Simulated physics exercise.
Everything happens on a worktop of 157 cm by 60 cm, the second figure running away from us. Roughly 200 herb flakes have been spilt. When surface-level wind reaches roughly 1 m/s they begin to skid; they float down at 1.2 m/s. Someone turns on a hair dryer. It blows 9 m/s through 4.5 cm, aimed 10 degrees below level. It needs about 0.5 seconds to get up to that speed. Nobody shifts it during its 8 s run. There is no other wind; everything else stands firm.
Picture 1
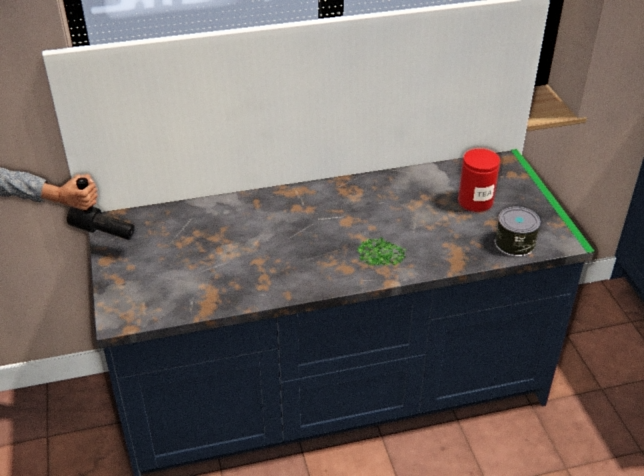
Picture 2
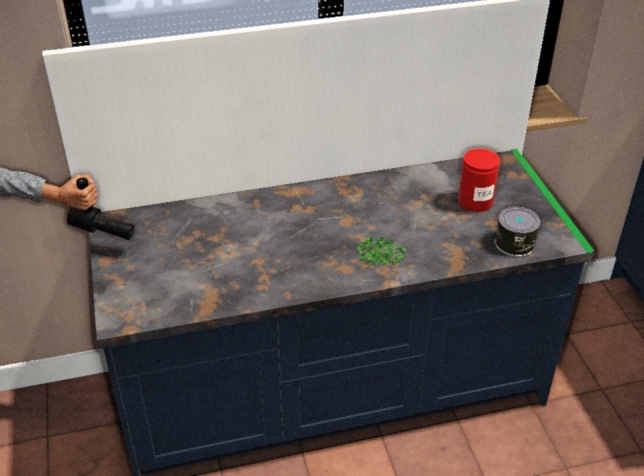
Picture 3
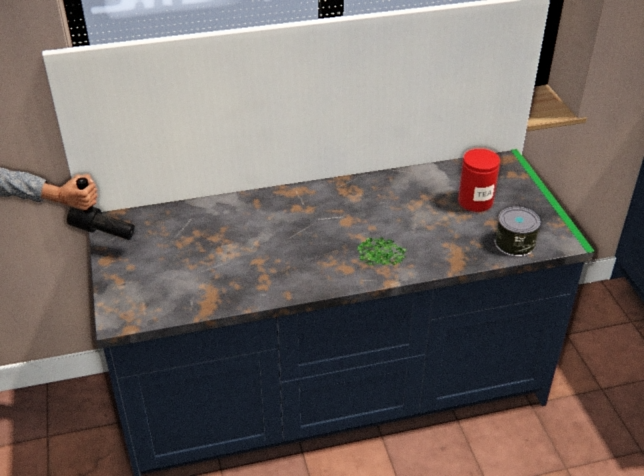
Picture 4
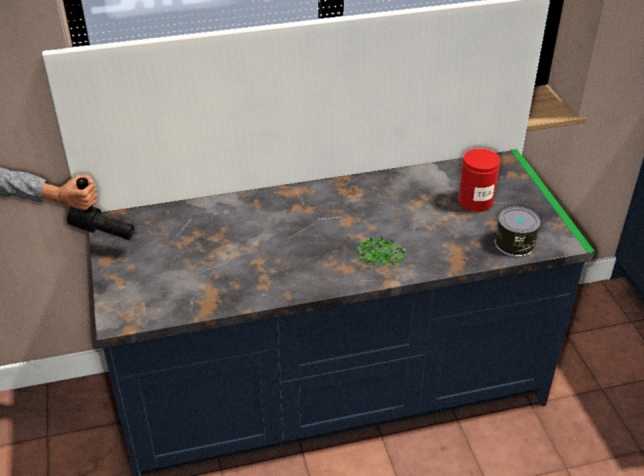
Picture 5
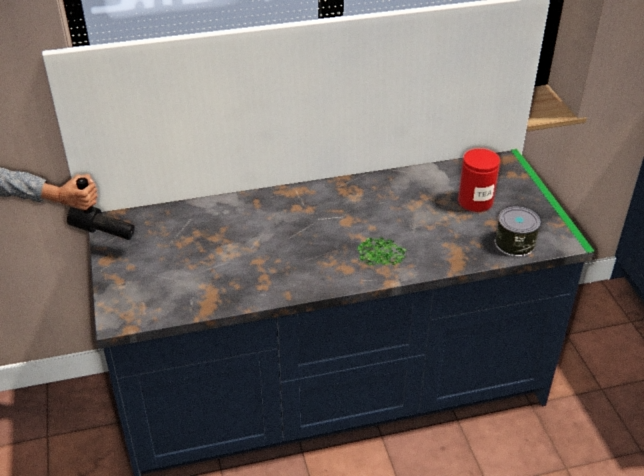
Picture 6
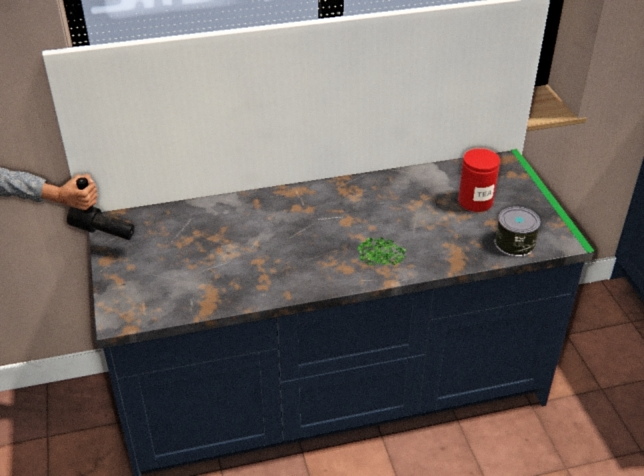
A hand in a grey sleeve holds a black hair dryer at the left end of a mottled grey and rust-brown worktop, seen from above at an angle, over navy cabinets on a terracotta tiled floor. Green herb flakes lie near the middle, with a red jar, a dark tin and a bright green edge at right, and a white panel behind. Nothing visibly moves, the hand, the flakes and the camera all staying still.
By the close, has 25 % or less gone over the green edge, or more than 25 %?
25 % or less.
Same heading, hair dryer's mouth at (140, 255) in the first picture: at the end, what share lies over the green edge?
Then the share would be close to 0 percent.
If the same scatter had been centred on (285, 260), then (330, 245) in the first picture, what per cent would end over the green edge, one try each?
3 and 5 in a hundred, respectively.
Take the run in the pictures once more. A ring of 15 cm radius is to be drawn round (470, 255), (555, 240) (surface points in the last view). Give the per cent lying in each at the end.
First spot about 30 %, second about 20 %.
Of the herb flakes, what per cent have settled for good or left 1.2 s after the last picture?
Estimated share: Close to 40 per cent.
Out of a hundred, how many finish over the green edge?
About 4 %.
Then, 1.2 s after the last picture, 62 % are on the move or not yet settled, 0 % are over the green edge; the middle of those still in play is near (490, 242).
Then, 2.1 s after the last picture, 53 % are on the move or not yet settled, 0 % are over the green edge; the middle of those still in play is near (491, 241).
Then, 4.0 s after the last picture, 44 % are on the move or not yet settled, 2 % are over the green edge; the middle of those still in play is near (498, 238).
Then, 7.6 s after the last picture, at the end, 4 % are over the green edge; the middle of those still in play is near (504, 233).
